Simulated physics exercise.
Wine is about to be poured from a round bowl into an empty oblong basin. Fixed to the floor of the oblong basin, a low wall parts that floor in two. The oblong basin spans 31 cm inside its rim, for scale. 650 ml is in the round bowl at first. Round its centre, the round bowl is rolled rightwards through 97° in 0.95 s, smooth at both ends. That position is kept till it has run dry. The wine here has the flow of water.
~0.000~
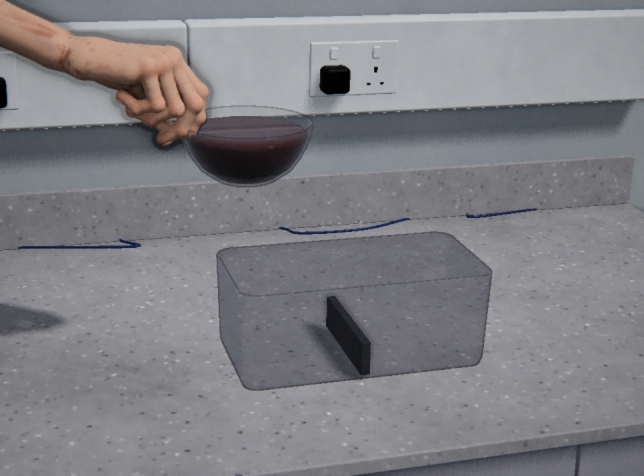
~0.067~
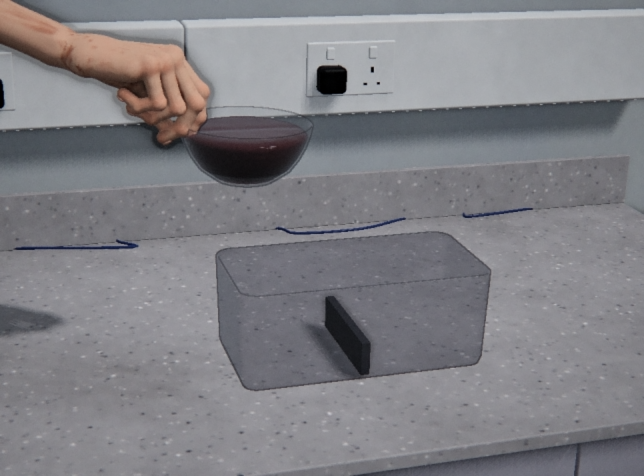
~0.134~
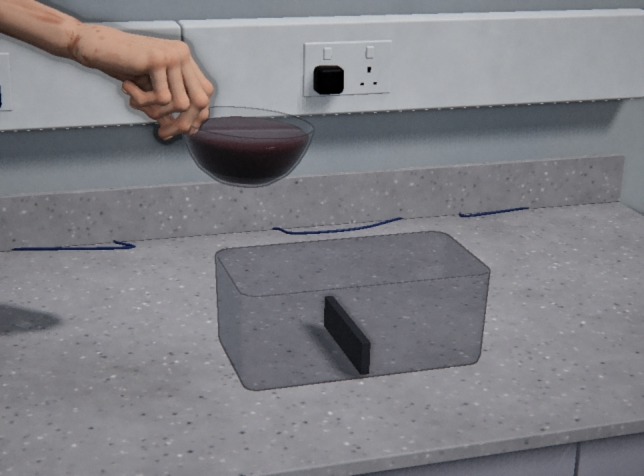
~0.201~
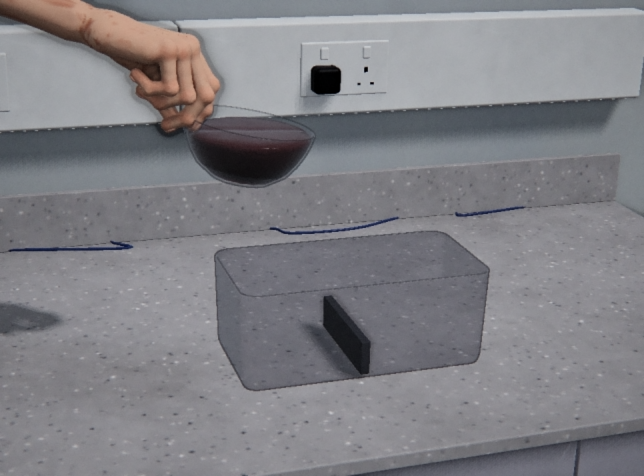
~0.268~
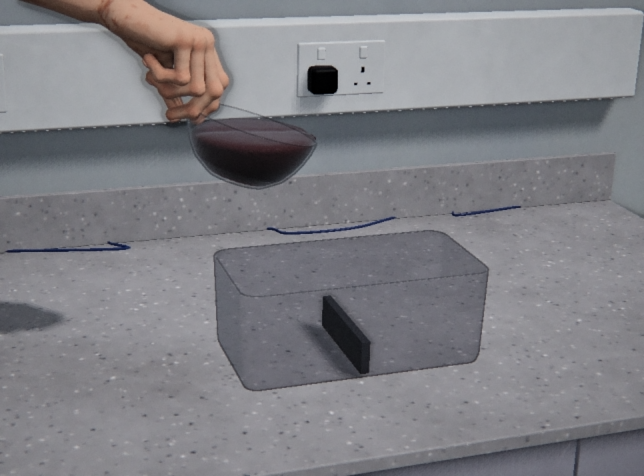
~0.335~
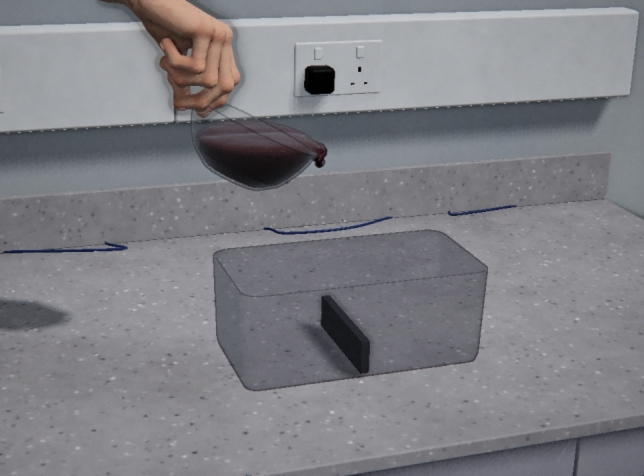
The video shows a hand holding a round glass bowl of dark red wine above an empty, clear oblong basin with a low black wall inside, then tilting the bowl rightwards until wine begins to emerge over its right edge.
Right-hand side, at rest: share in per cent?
69 per cent.
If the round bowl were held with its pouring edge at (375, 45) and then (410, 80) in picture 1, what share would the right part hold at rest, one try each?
85 and 65 %.
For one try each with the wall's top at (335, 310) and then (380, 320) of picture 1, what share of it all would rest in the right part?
The first gives near 80 per cent and the second near 20 per cent.
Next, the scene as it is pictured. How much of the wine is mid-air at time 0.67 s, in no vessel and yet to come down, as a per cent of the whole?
36 %.
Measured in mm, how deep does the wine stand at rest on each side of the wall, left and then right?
Left part about 10 mm deep, right part about 20 mm deep.
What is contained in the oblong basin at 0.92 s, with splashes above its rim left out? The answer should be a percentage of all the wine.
Reading: Approx. 96 %.
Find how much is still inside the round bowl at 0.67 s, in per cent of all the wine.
I'd put it near 20 percent.
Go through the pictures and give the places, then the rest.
Tilt 0°; pouring edge (310, 120); surface from (183, 133) to (305, 127); the oblong basin's rim runs from (228, 274) to (470, 253); the wall's top is at (348, 320), in the first frame.
Tilt 1°; pouring edge (310, 122); surface from (183, 133) to (304, 128), in the second frame.
Tilt 5°; pouring edge (311, 126); surface from (185, 132) to (305, 129), in the third frame.
Tilt 10°; pouring edge (312, 132); surface from (188, 131) to (308, 131), in the fourth frame.
Tilt 18°; pouring edge (312, 141); surface from (192, 134) to (308, 136); 1 per cent is over the edge, in the fifth frame.
Tilt 27°; pouring edge (311, 151); surface from (195, 137) to (311, 143); 8 per cent is over the edge, in the sixth frame.
Then, 0.67 s in, the tilt is 78° and 20 per cent is still to pour, 4 is left of the wall and 40 right of it.
Then, 0.92 s in, the tilt is 97° and 0 per cent is still to pour, 27 is left of the wall and 68 right of it.
Then, 1.17 s in, the tilt is 97° and 0 per cent is still to pour, 30 is left of the wall and 69 right of it.
Then, 1.45 s in, the tilt is 97° and 0 per cent is still to pour, 30 is left of the wall and 69 right of it.
Finally, 30 per cent lies left of the wall, 69 right of it and 1 outside.
